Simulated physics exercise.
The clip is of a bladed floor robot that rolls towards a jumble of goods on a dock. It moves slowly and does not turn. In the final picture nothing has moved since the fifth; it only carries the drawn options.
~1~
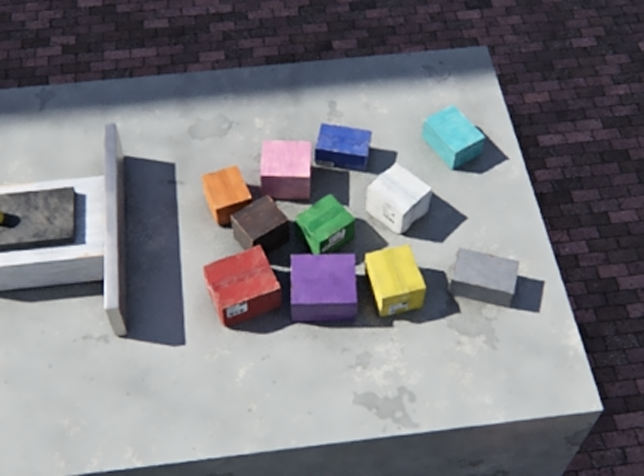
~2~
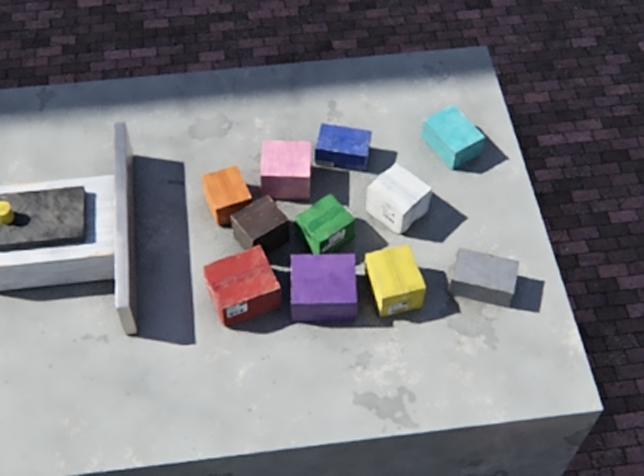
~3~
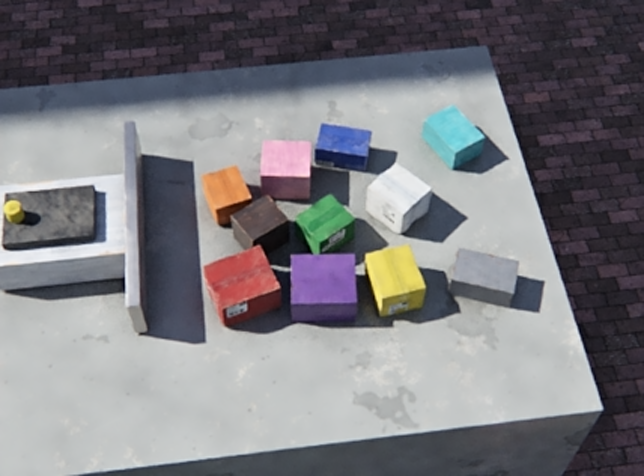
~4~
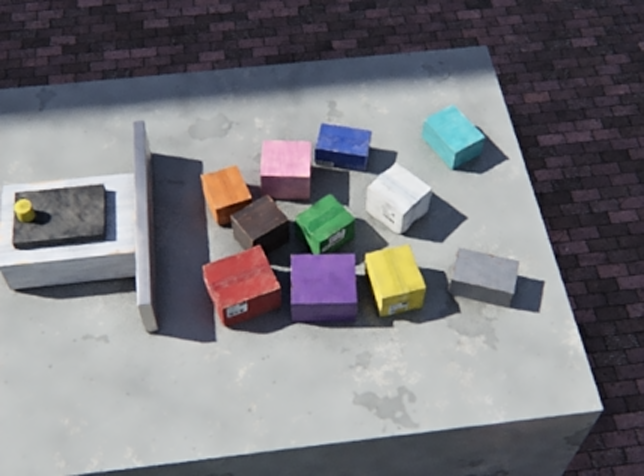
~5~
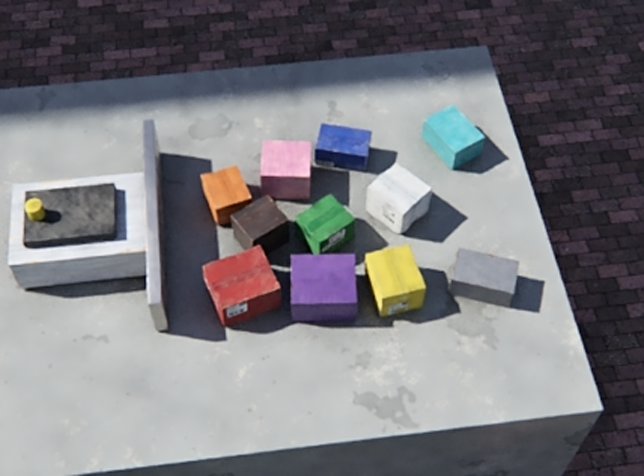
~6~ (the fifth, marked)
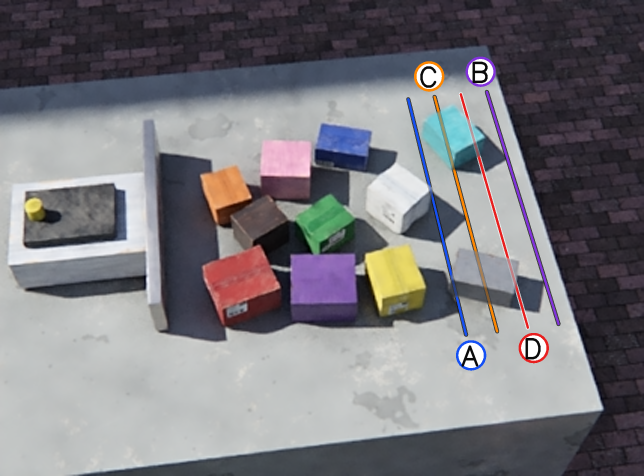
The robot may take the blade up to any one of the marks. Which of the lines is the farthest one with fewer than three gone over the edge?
Line A.
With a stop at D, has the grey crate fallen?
Yes.
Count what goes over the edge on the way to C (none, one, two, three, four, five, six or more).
By then, three.
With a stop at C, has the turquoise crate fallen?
No.
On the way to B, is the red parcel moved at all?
By then, yes.
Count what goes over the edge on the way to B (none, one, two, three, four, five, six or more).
Six or more.
On the marked copy, A at (435, 207); B at (520, 198); C at (463, 204); D at (492, 201).
With A. Early on, robot (181, 202); blue parcel (362, 141); yellow parcel (418, 280).
Further on, robot (285, 192); grey crate (570, 258); yellow parcel (521, 268).
At the end, robot (364, 184); yellow parcel over the edge; grey crate over the edge; two fallen.
As for the rest, B drops ten; C drops three; D drops six.
